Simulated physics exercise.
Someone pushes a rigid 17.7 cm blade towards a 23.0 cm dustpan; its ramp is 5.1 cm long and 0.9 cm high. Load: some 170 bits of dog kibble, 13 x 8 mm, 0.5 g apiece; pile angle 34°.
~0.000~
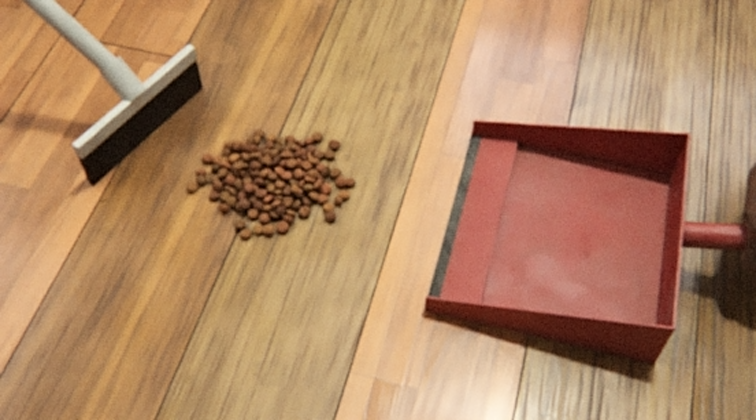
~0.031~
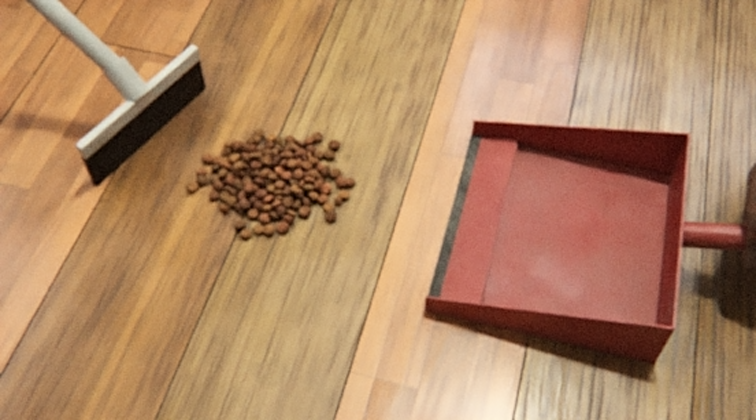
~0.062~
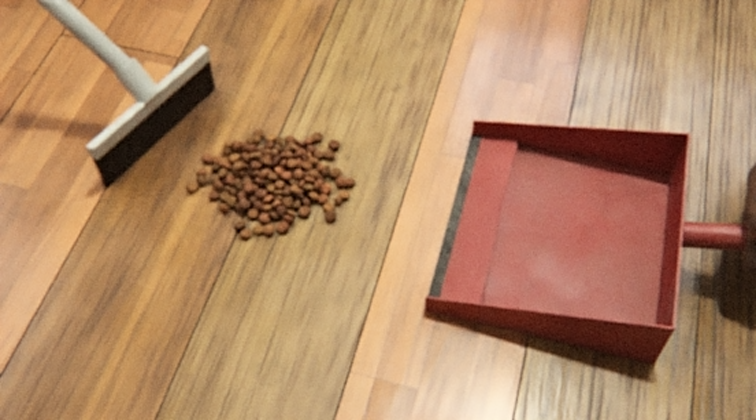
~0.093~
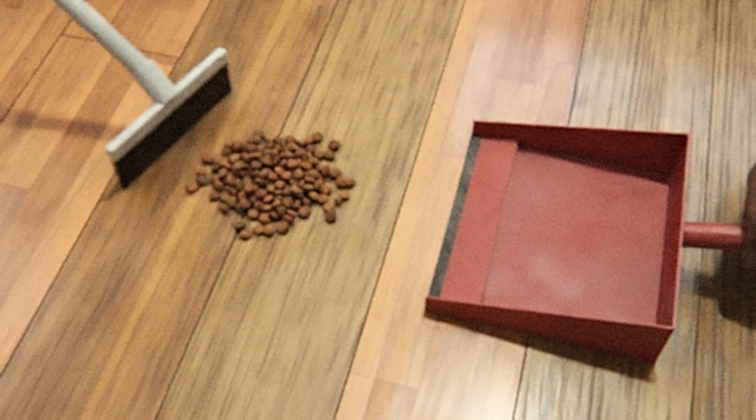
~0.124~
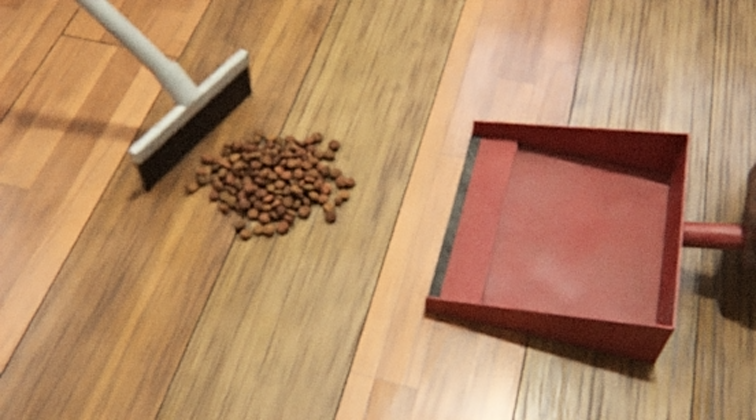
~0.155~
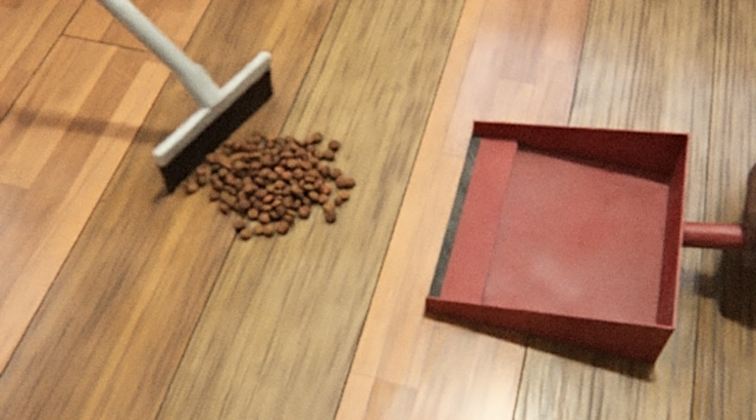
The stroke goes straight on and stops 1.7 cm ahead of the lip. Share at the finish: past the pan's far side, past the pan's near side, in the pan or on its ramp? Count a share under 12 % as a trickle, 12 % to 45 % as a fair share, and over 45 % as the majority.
My prediction: Far side: Odds are it gets a meagre share; near side: Odds are it gets a meagre share; pan: Odds are it gets a meagre share.
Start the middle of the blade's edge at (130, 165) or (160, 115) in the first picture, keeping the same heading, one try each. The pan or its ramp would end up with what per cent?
Close to 15 in a hundred, then close to 5 in a hundred.
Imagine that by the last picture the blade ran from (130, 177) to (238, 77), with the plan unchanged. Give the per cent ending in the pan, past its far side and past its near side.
Pan 25 % / far 0 % / near 20 %.
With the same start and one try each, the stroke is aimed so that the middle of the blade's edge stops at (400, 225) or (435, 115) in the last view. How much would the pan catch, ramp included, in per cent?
Close to 30 and 5 percent, in that order.
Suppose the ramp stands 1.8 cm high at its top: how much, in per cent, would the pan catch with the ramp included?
5 %.
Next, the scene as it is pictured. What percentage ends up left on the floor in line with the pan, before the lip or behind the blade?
Some 90 per cent end up there.
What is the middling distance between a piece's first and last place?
I'd say close to 14 cm.
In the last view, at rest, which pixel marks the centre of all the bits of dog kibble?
About (407, 225).
Then, at 0.30 s, middle of the blade 15 cm from the lip; 0 % over the lip, far side 0 %, near side 0 %.
After 0.40 s, middle of the blade 7 cm from the lip; 0 % over the lip, far side 0 %, near side 0 %.
After 0.63 s, middle of the blade 5 cm from the lip; 5 % over the lip, far side 0 %, near side 0 %.
In the end, at 1.0 s, far side 0 %, near side 0 %, pan 5 %, in front of the lip or behind the blade 90 %.
